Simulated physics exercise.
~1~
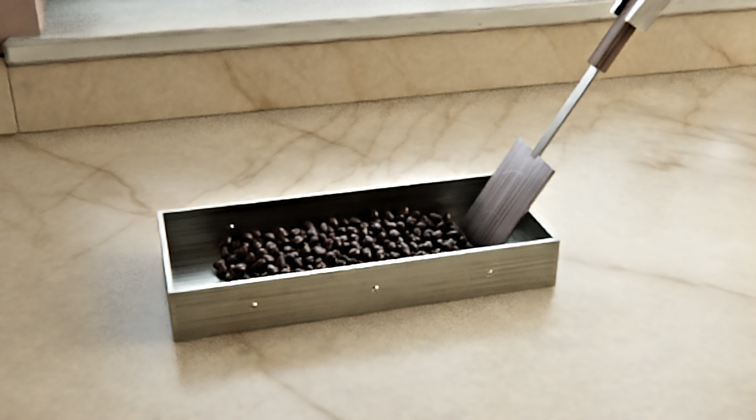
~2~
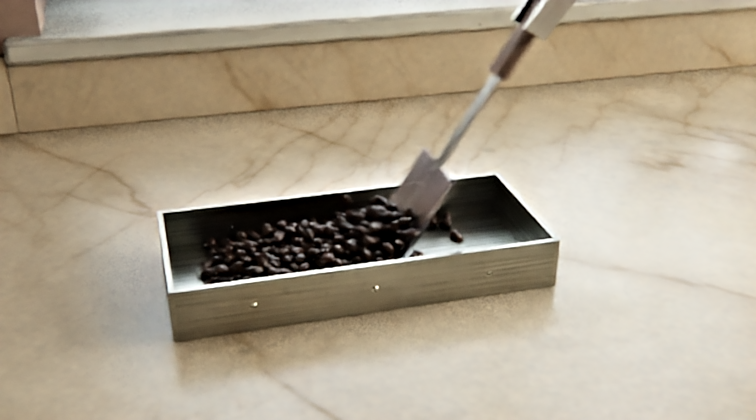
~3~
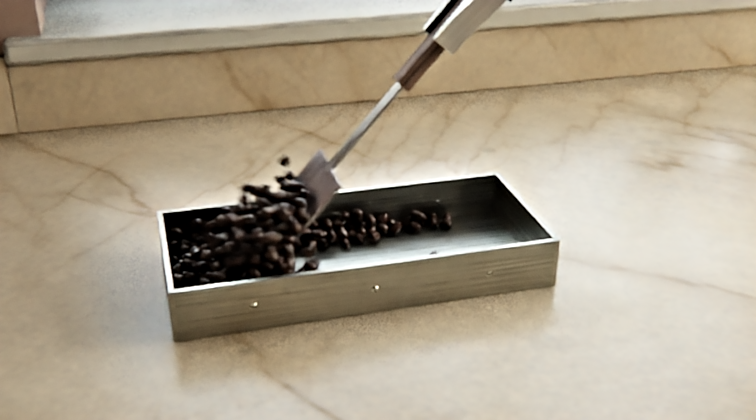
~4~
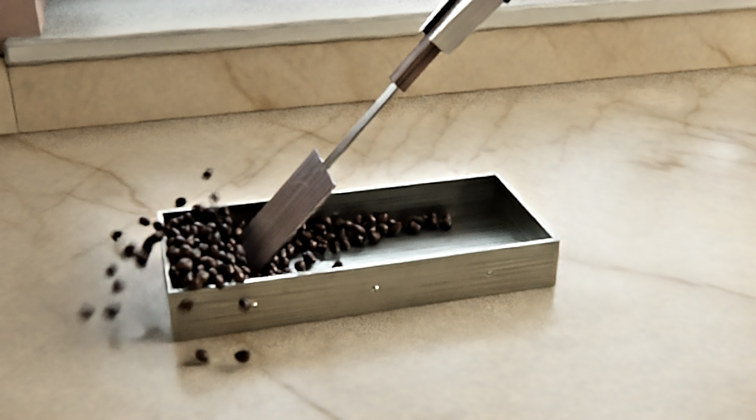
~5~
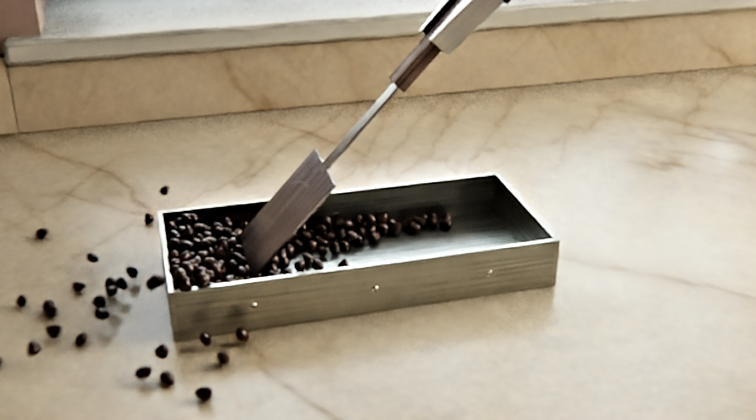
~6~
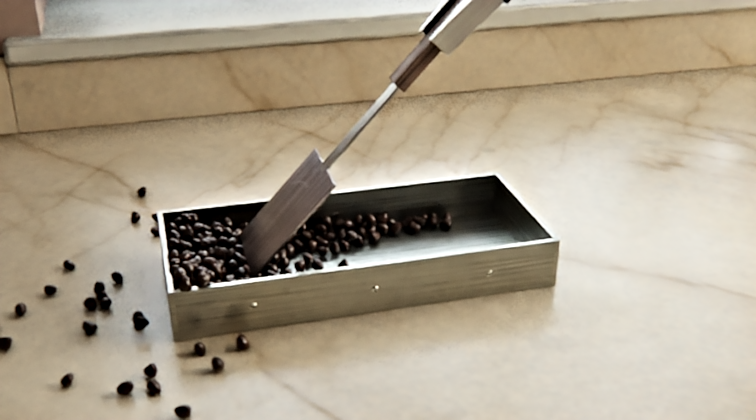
To begin with, a flat metal spatula rests inside the right end of a long, shallow trough holding a layer of dark dried beans on a marbled tabletop. The spatula sweeps left, pushing the beans into a heap ahead of its blade. As it nears the left part of the trough, the beans surge up, then the spatula stops with its blade still in the pile. Some beans fly over the left end and near edge, landing and scattering across the table. Finally, most remain crowded in the trough's left side, with a thinner trail behind the motionless blade.
